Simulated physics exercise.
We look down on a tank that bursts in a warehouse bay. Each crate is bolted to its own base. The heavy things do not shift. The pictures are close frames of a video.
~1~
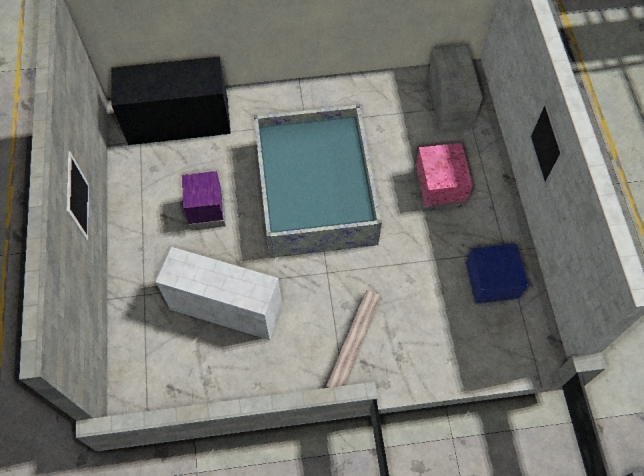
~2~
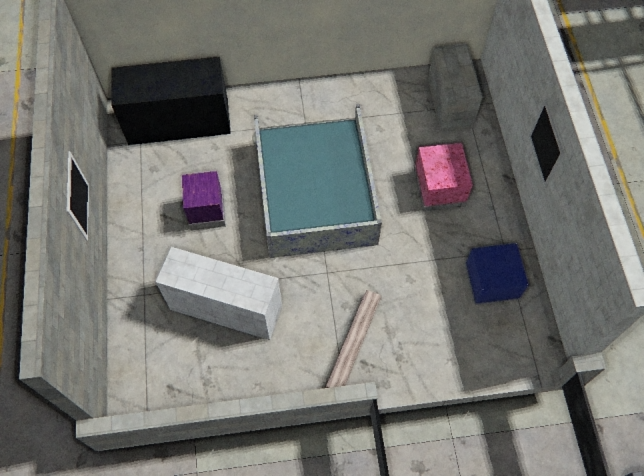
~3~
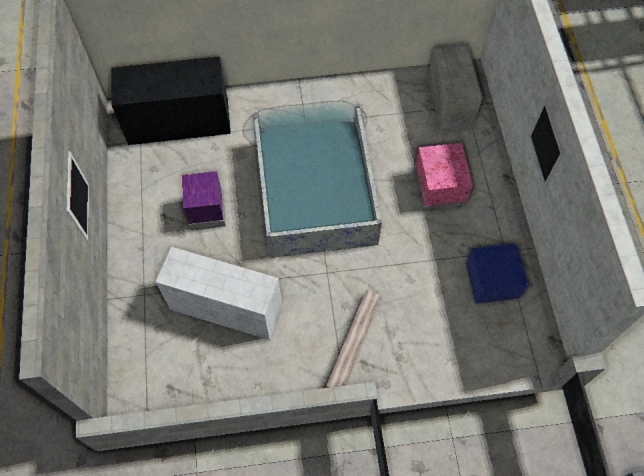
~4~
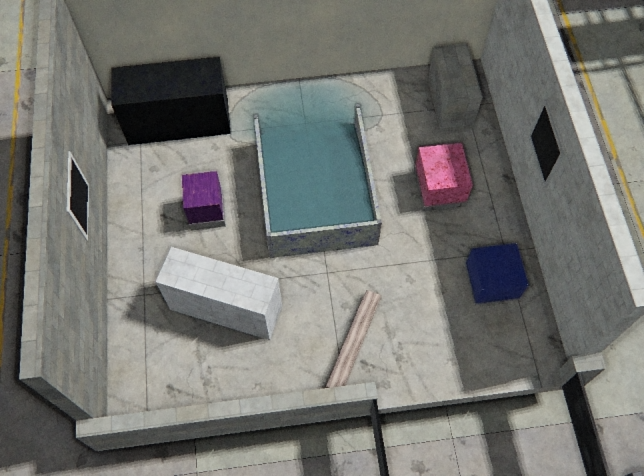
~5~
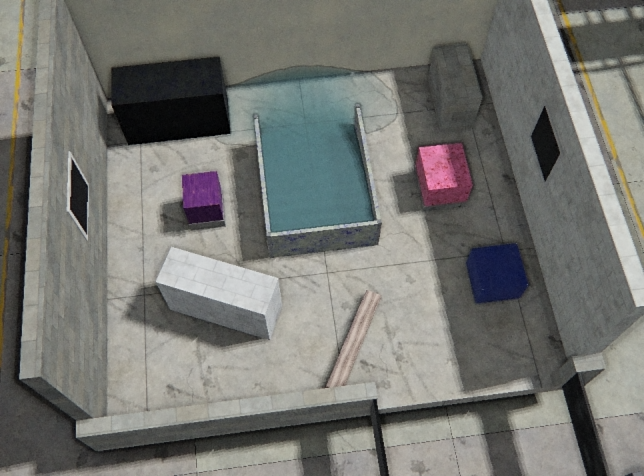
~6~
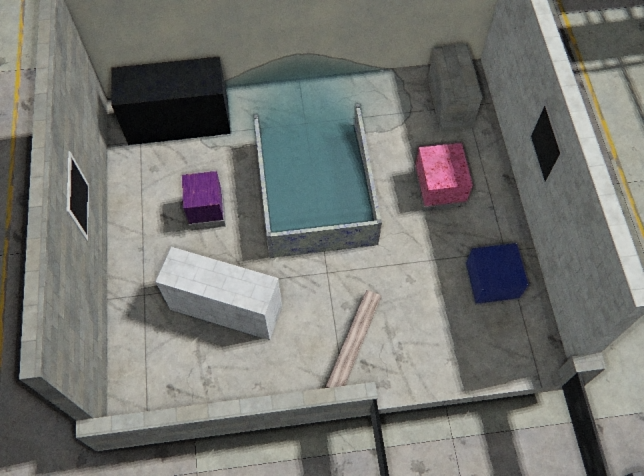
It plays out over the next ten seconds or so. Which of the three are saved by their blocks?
One by one: The pink crate gets wet; the purple crate stays dry; the blue crate gets wet.
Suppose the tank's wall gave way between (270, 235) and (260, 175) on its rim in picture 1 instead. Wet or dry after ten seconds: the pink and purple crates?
Pink keeps dry, purple takes water.
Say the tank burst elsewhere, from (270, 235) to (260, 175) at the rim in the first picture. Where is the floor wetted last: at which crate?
It is the pink one.
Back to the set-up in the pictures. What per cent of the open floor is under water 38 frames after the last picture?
Near 90 in a hundred.
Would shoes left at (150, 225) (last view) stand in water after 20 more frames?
Verdict: Wet.
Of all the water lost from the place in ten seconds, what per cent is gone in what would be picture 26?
About 0 per cent.
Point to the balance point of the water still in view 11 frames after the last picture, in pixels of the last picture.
Close to (308, 125).
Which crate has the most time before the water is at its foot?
The one in blue.
A moment on, water covers 15 % of the floor; the pink crate not reached, the purple crate not reached, the blue crate not reached.
Next, water covers 25 % of the floor; the pink crate water round its plinth, the purple crate water round its plinth, the blue crate not reached.
Then, water covers 55 % of the floor; the pink crate water round its plinth, the purple crate water round its plinth, the blue crate water round its plinth.
Later, water covers 90 % of the floor; the pink crate water round its plinth, the purple crate water round its plinth, the blue crate water round its plinth.
In the end, water covers 100 % of the floor; the pink crate was topped, the purple crate stayed above the water, the blue crate was topped.
